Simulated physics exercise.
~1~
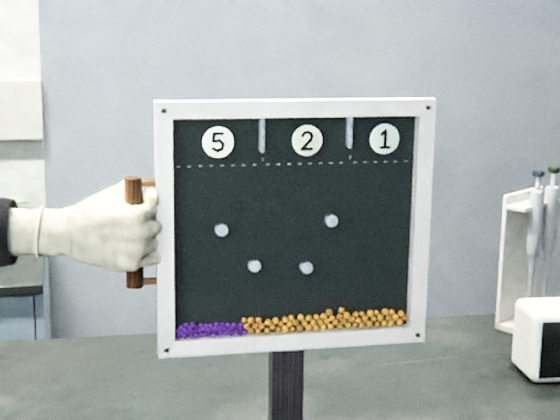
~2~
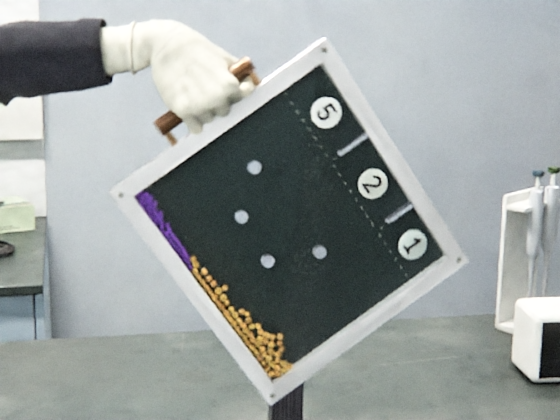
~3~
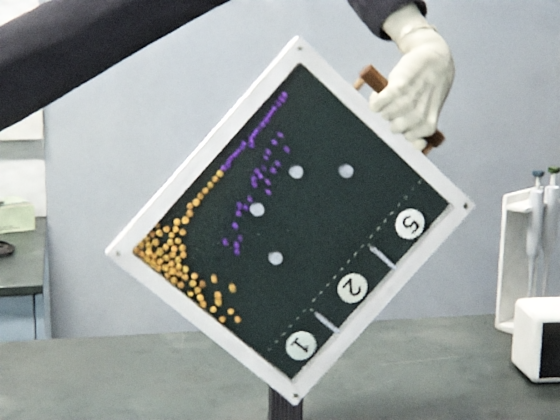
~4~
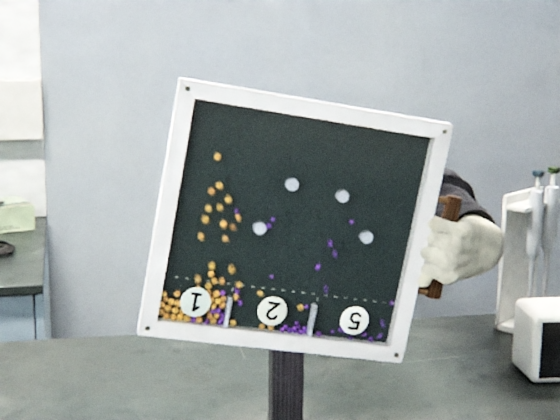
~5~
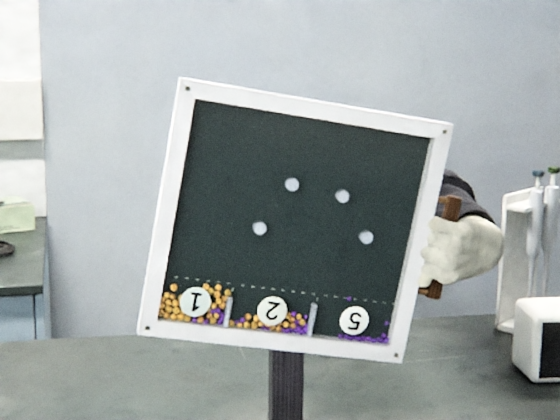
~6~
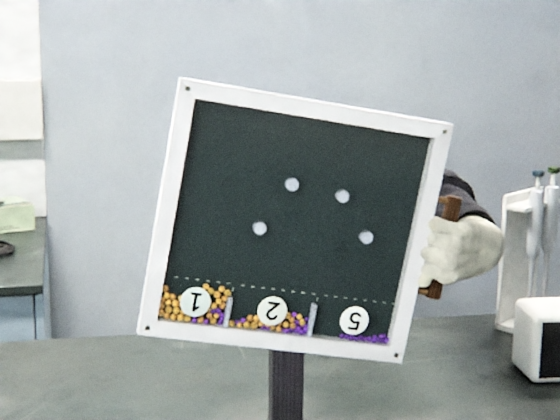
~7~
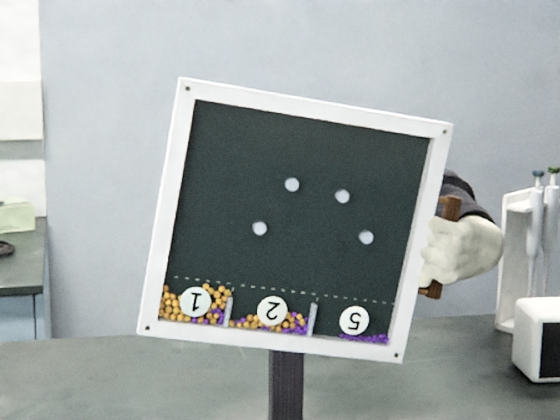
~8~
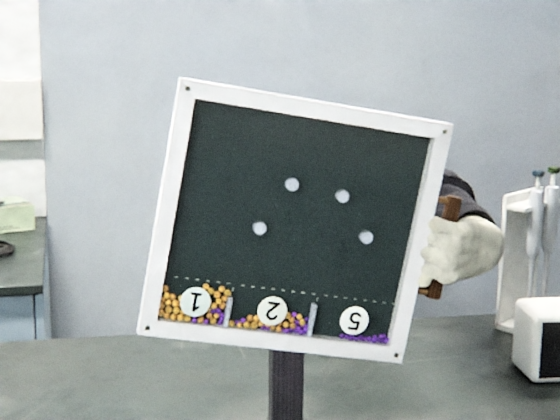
A square, clear-faced case of orange and smaller purple beads was turned clockwise by a gloved hand until it was nearly upside down, and the beads slid, then tumbled past the pegs into three numbered pockets, settling with the fewest in pocket five.
